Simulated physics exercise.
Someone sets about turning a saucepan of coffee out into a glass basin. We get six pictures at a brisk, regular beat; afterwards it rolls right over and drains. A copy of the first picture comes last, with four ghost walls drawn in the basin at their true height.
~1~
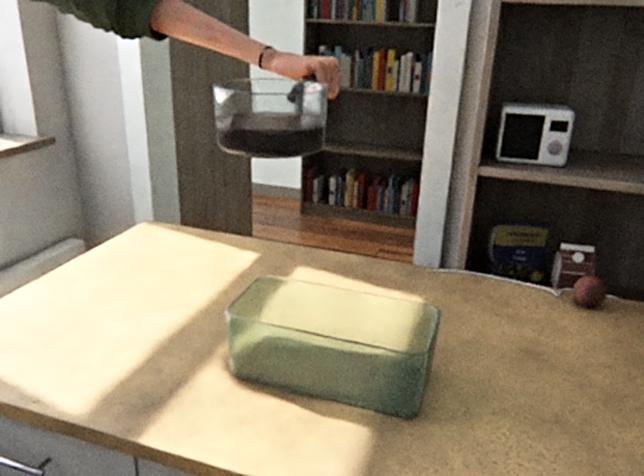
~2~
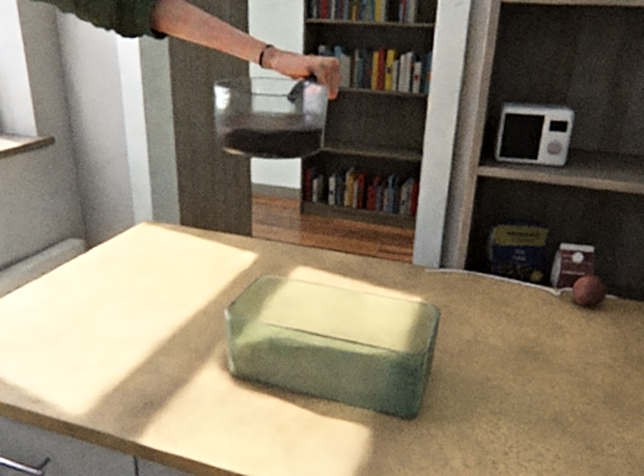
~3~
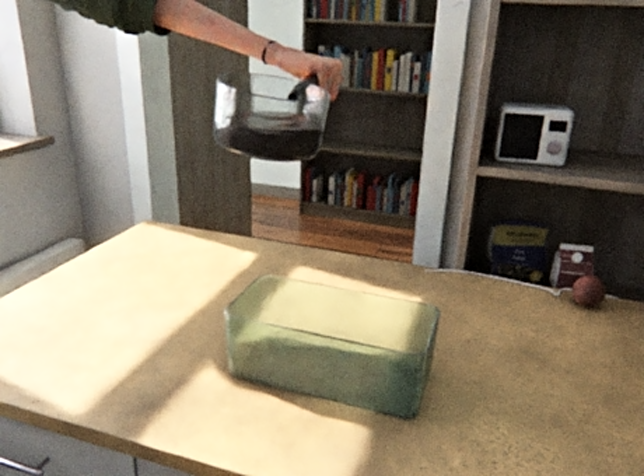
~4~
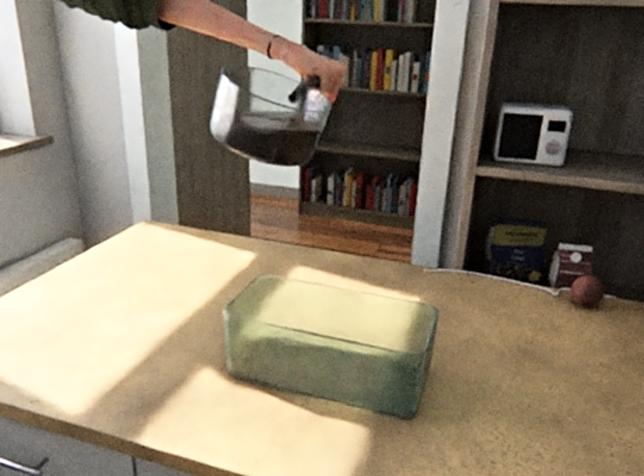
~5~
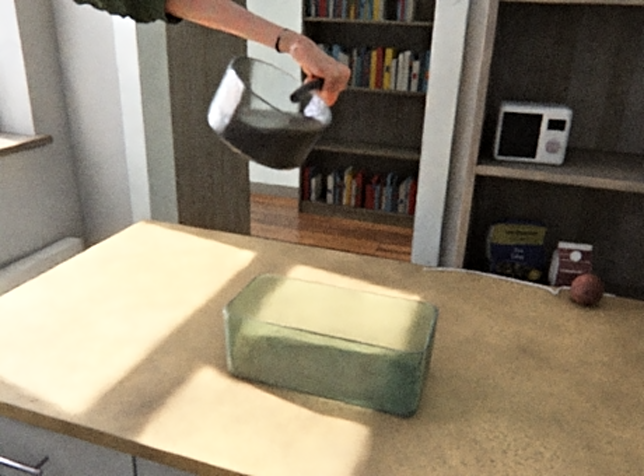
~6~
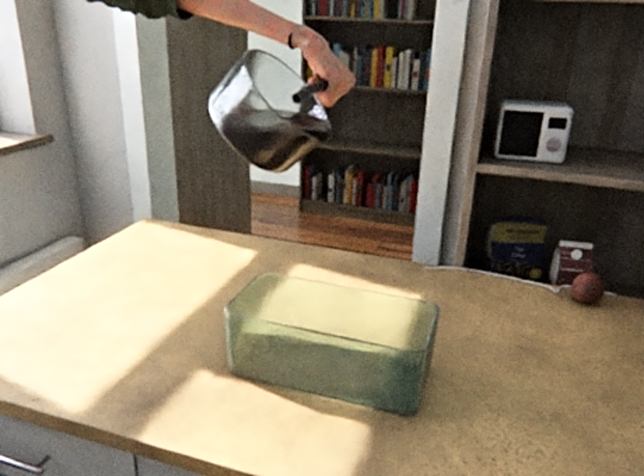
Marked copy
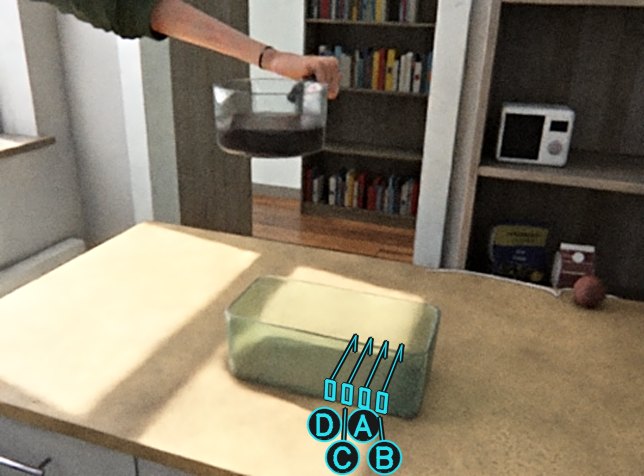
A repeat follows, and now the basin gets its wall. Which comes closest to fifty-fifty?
C is best.
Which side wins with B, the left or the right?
The left side.
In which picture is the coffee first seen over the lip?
In picture 6.
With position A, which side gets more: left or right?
The left one.
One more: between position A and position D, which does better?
The answer is D.
On the marked copy, A at (362, 413); B at (379, 417); C at (345, 409); D at (328, 404).
If A is chosen, about 78 % ends left of the wall and 17 % right of it; 4 % is lost outside.
If B is chosen, about 85 % ends left of the wall and 11 % right of it; 4 % is lost outside.
If C is chosen, about 51 % ends left of the wall and 46 % right of it; 3 % is lost outside.
If D is chosen, about 27 % ends left of the wall and 69 % right of it; 4 % is lost outside.
